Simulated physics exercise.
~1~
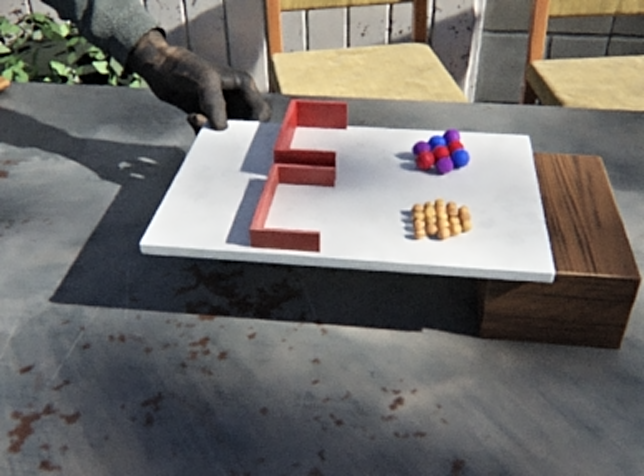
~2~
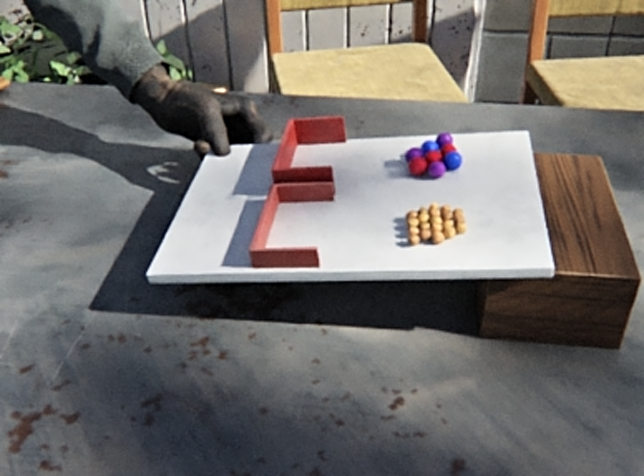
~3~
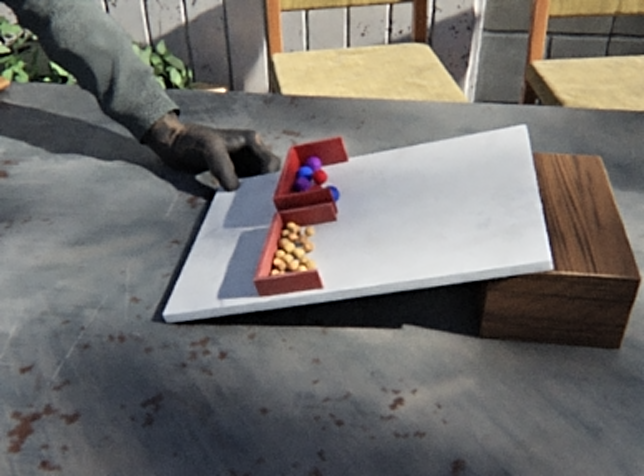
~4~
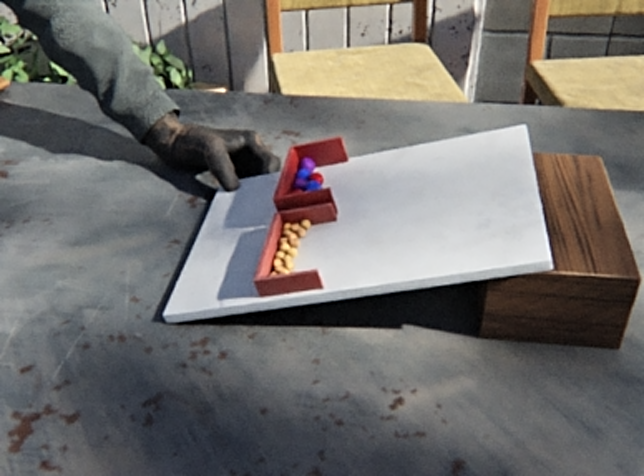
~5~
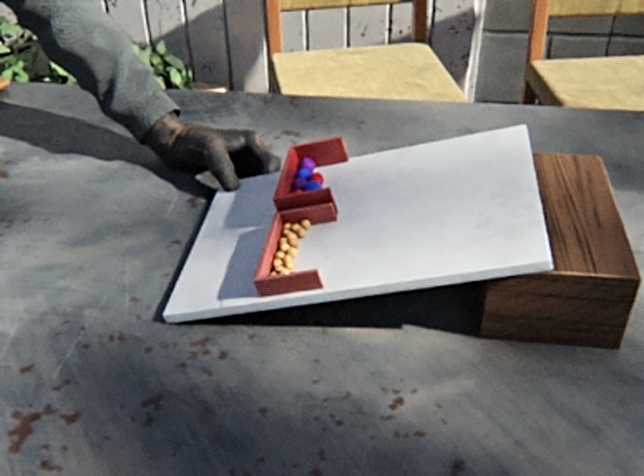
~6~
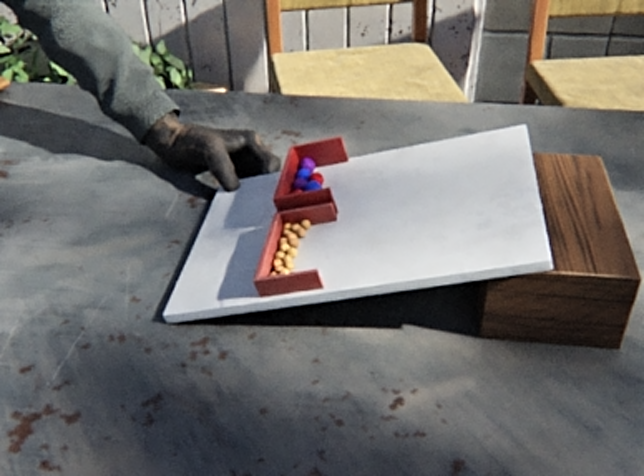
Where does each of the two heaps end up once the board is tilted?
The near heap of tan pieces is stopped by its red barrier, and the far heap of colourful balls is stopped by its own.
